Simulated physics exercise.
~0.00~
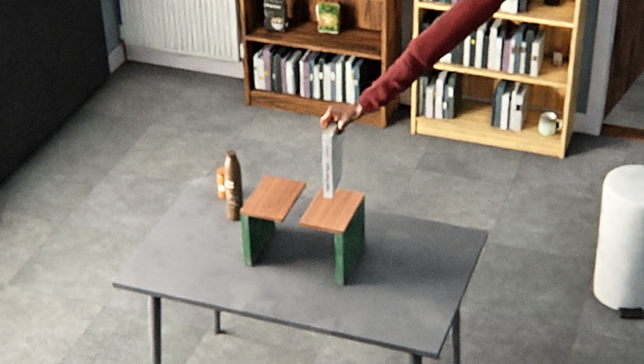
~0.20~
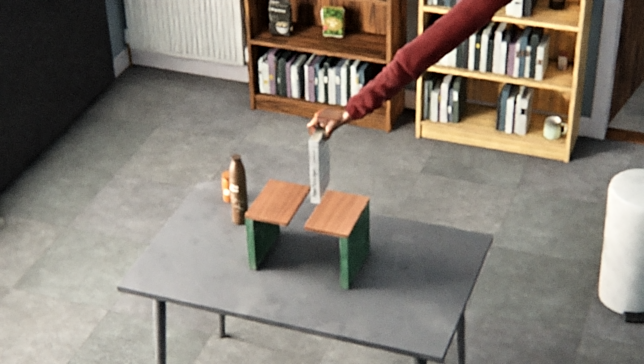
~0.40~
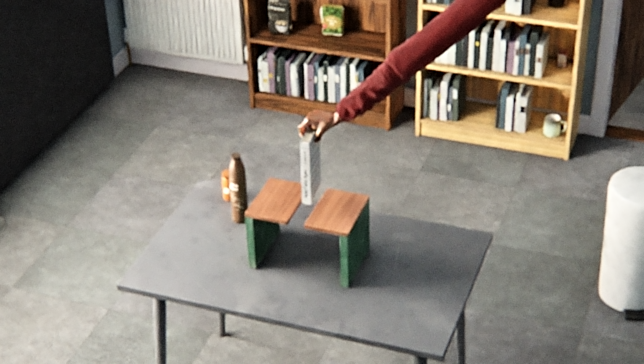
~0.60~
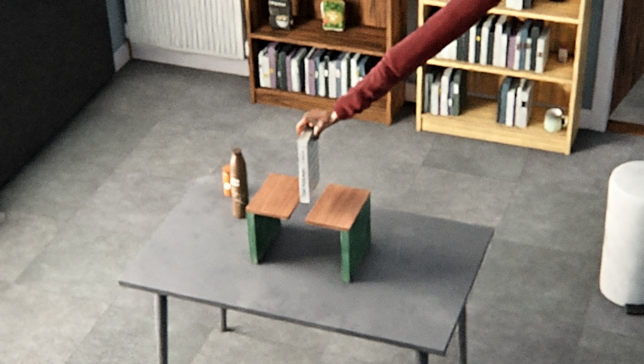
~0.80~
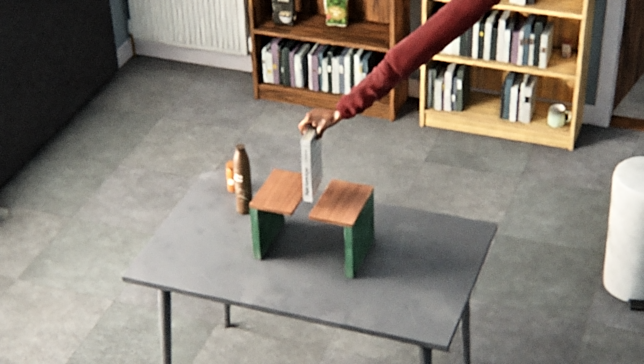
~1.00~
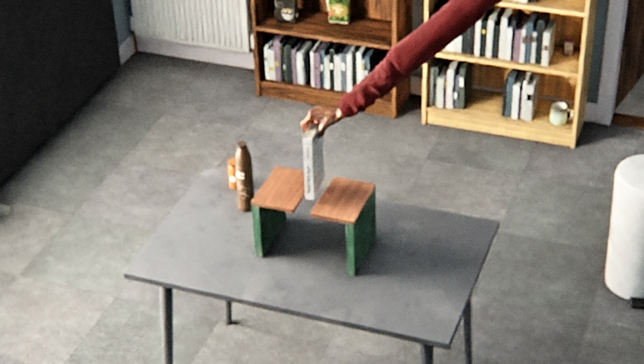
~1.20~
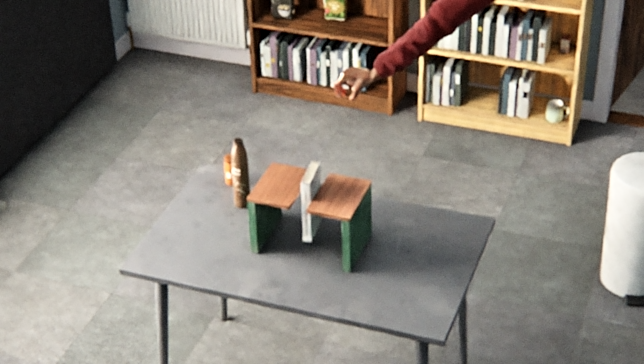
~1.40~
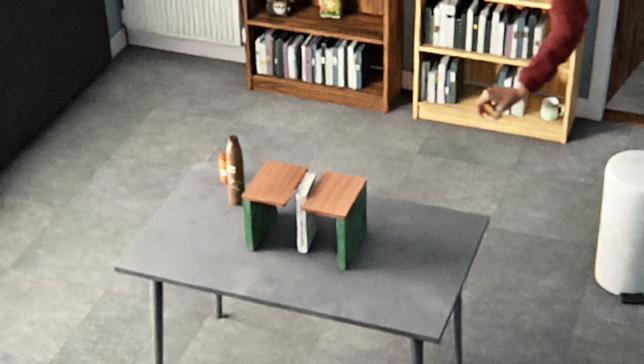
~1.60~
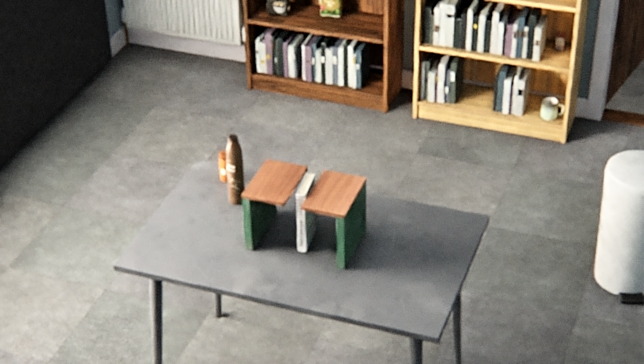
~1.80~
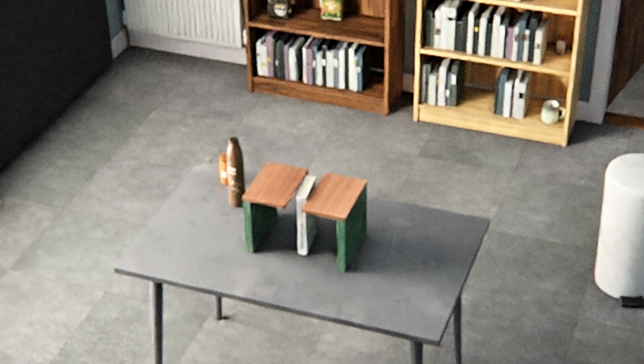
White book lowered by a hand between two wooden-topped green supports, dropping through the gap once released and standing upright below.
